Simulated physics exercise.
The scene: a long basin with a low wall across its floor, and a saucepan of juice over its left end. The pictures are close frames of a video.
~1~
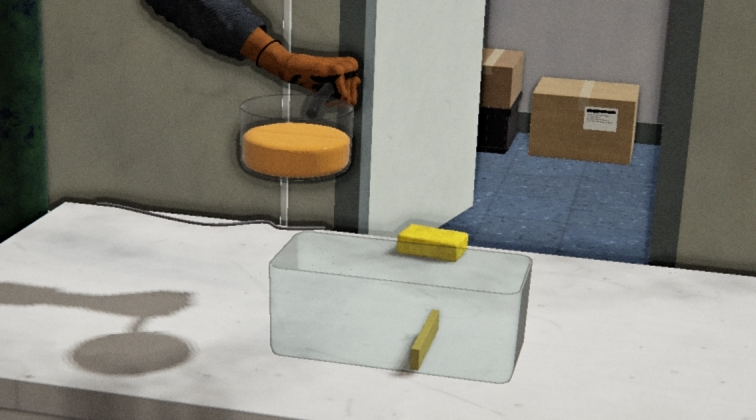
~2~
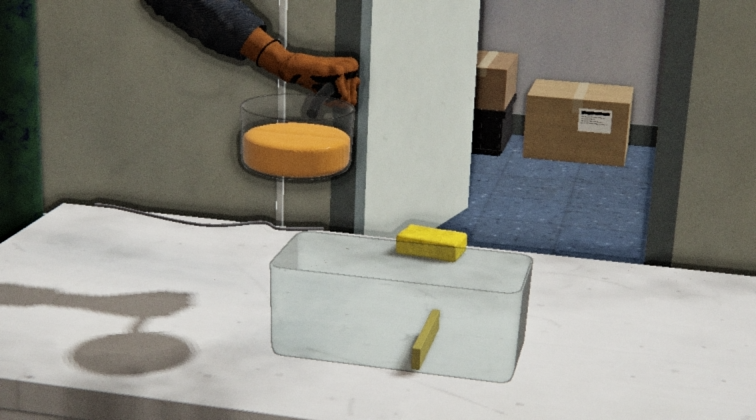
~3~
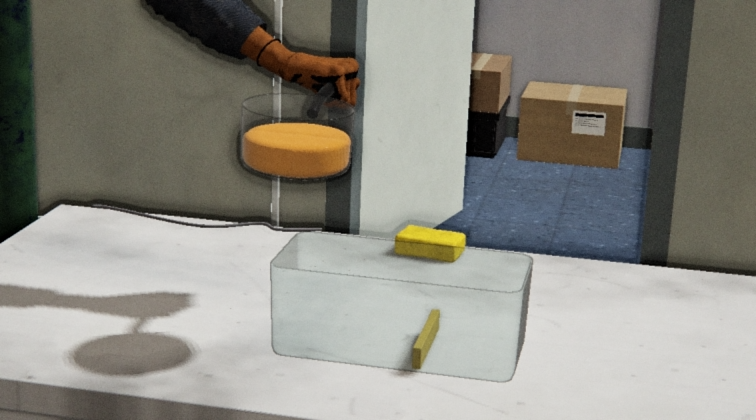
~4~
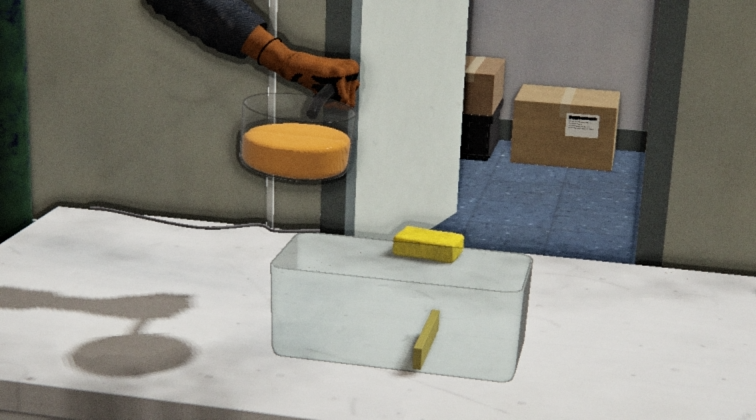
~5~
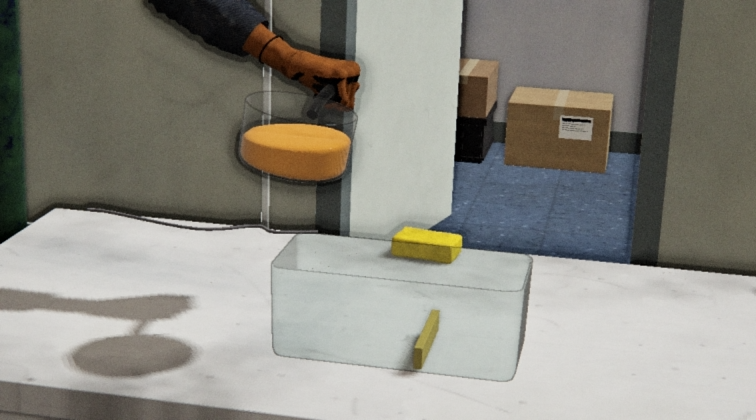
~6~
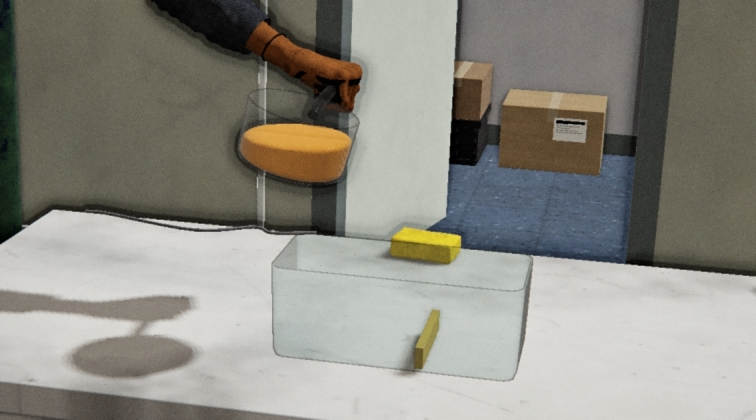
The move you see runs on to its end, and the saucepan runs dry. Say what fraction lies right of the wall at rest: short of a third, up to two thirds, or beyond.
The share right of the wall is less than a third.
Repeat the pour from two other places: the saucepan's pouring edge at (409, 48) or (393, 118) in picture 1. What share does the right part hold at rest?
The first gives 80 %, the second 55 %.
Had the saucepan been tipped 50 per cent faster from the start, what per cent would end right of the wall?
Close to 10 per cent.
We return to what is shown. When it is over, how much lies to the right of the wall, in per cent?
It comes to 10 per cent or so.
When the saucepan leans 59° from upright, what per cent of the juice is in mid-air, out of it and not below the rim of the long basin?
Close to 20 per cent.
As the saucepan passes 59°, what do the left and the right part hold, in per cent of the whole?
Near 0 on the left, 0 on the right.
A moment on, the saucepan is tipped part way and 79 per cent is still to pour, 1 is left of the wall and 0 right of it.
Next, the saucepan is tipped on its side and 24 per cent is still to pour, 56 is left of the wall and 2 right of it.
Then the saucepan is tipped on its side and 3 per cent is still to pour, 86 is left of the wall and 7 right of it.
Later the saucepan is tipped on its side and 0 per cent is still to pour, 91 is left of the wall and 8 right of it.
Finally, 91 per cent lies left of the wall, 8 right of it and 1 outside.
